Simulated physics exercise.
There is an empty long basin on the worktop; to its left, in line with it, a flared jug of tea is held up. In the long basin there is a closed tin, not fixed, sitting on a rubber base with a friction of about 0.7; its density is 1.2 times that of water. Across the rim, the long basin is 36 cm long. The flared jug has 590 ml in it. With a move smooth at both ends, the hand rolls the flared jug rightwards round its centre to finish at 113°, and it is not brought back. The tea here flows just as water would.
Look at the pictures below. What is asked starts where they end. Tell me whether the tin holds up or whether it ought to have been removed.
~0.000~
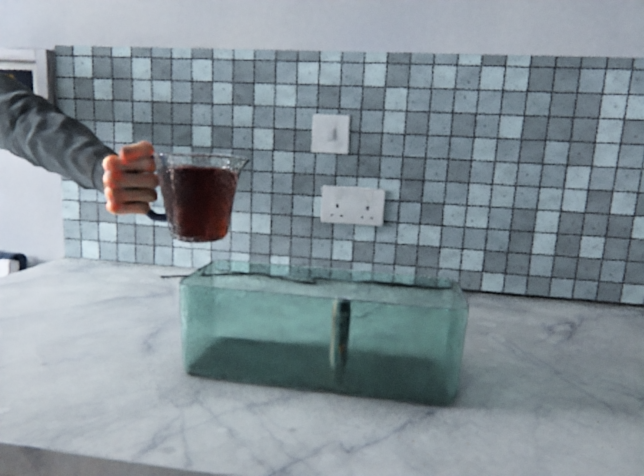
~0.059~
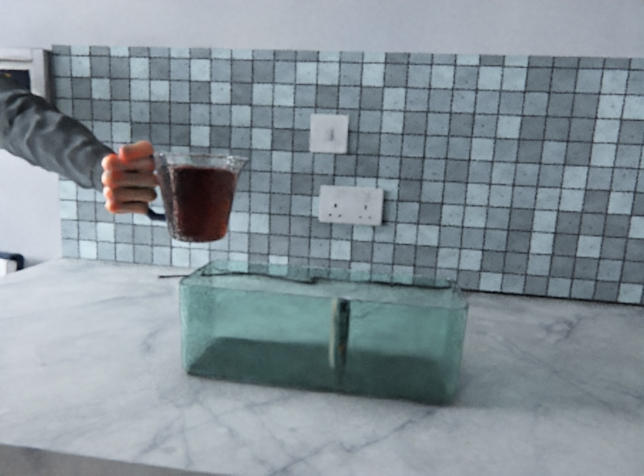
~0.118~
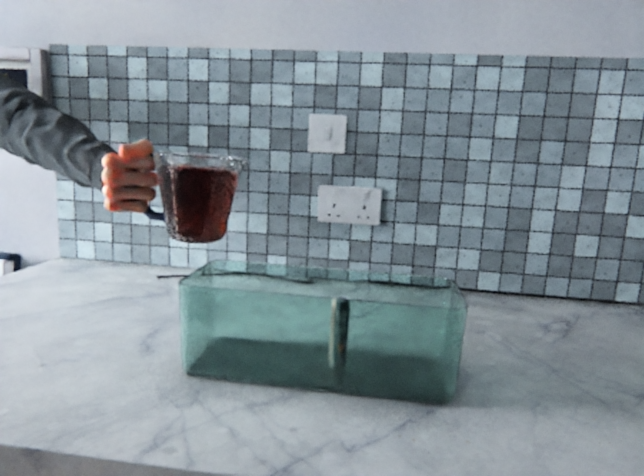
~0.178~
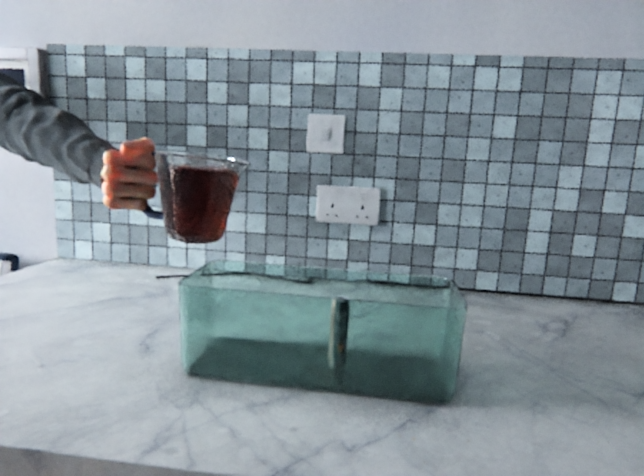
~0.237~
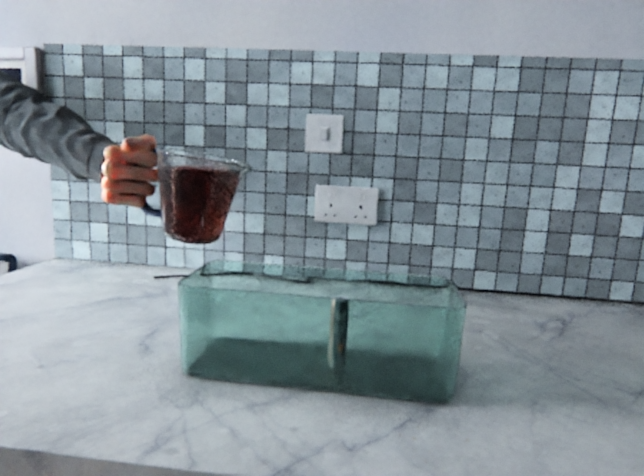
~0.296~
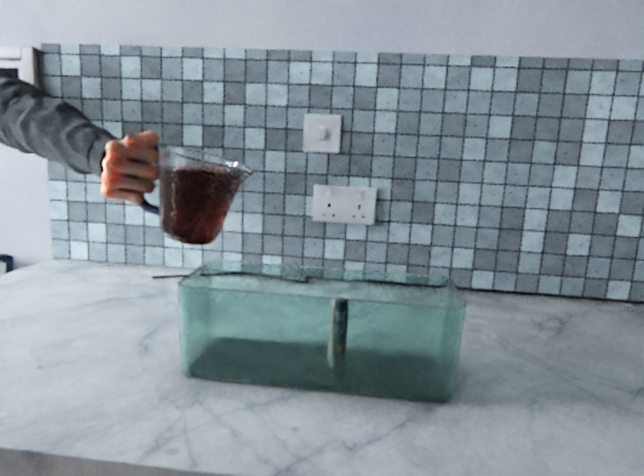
It does not tilt over.
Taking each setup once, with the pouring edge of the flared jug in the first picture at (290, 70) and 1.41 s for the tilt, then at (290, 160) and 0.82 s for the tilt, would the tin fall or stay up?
Run one: It tumbles. Run two: It tumbles.
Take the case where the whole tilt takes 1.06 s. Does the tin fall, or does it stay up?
In that case the tin stays vertical.
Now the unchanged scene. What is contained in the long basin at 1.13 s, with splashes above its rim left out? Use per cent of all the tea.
Looks like about 82 % of the whole amount.
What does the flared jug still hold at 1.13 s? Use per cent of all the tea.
About 10 percent.
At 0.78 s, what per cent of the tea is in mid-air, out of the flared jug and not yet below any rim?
Near 16 per cent at that time.
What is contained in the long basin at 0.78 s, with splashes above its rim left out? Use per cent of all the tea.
At that time the basin holds about 14 per cent of the liquid.
After 0.78 s the tilt is 66° and 69 per cent is still to pour; the tin stands where it began.
After 1.13 s the tilt is 103° and 10 per cent is still to pour; the tin stands where it began.
After 1.51 s the tilt is 113° and 0 per cent is still to pour; the tin stands where it began.
After 1.91 s the tilt is 113° and 0 per cent is still to pour; the tin stands where it began.
In the end the tin stands where it began.
